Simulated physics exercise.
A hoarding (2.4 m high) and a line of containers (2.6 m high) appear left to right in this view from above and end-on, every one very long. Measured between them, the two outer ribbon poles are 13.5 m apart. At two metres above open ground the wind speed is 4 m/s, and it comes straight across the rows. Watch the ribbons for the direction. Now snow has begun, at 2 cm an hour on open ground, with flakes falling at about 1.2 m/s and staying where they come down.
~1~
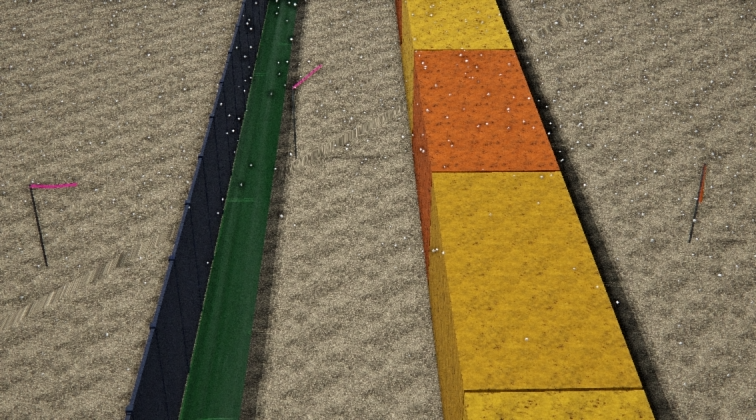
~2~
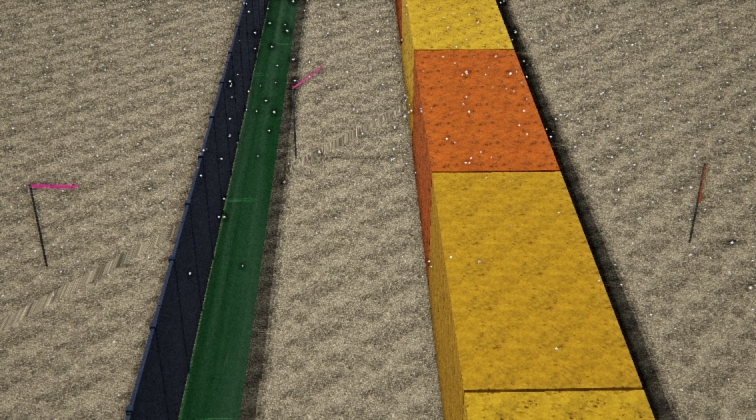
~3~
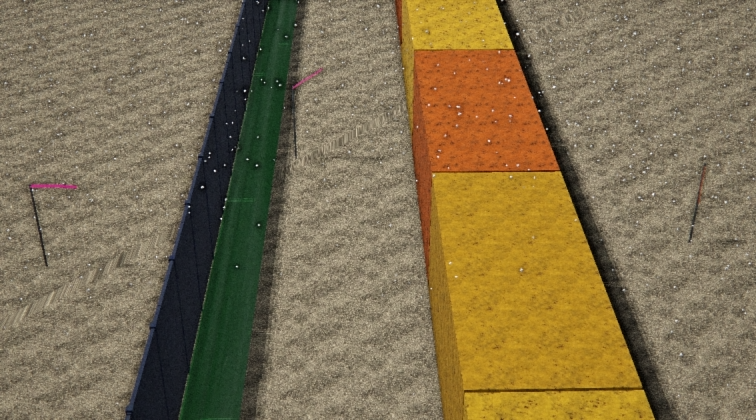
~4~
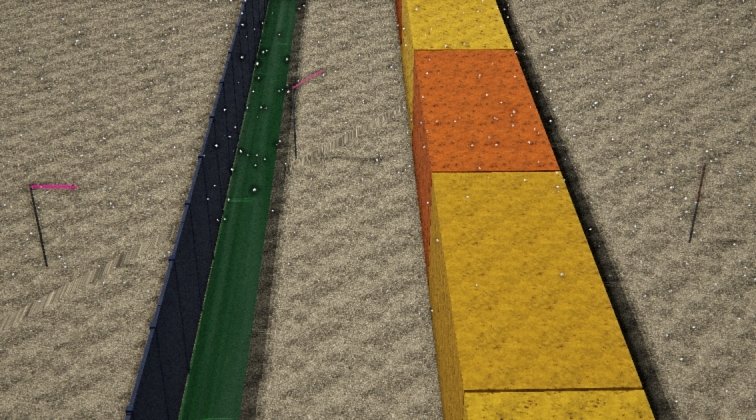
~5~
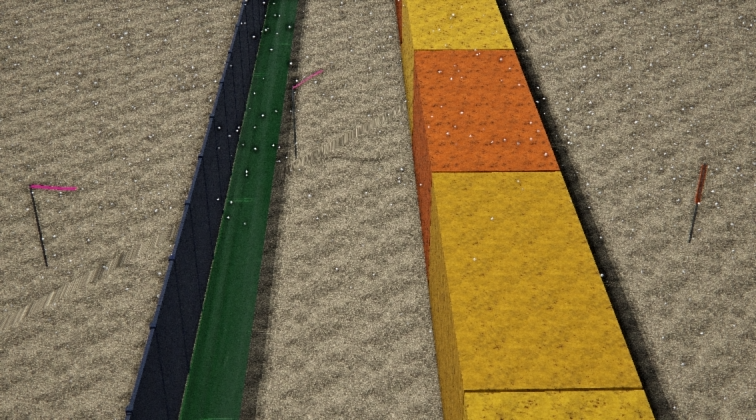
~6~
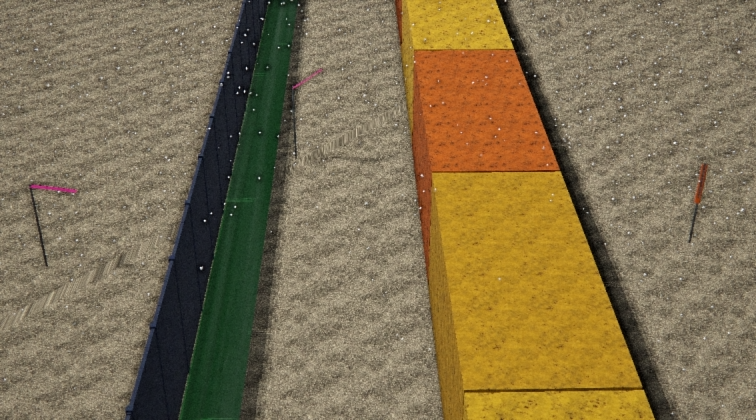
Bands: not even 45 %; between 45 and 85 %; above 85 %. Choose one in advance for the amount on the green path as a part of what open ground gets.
The band is not even 45 %.
10 minutes on, 0 mm on the green path, 3 mm in the open.
30 minutes on, 1 mm on the green path, 10 mm in the open.
60 minutes on, 1 mm on the green path, 20 mm in the open, so the green path has 5 % of the open amount; the left half of it has 5 %, the right half 6 %.
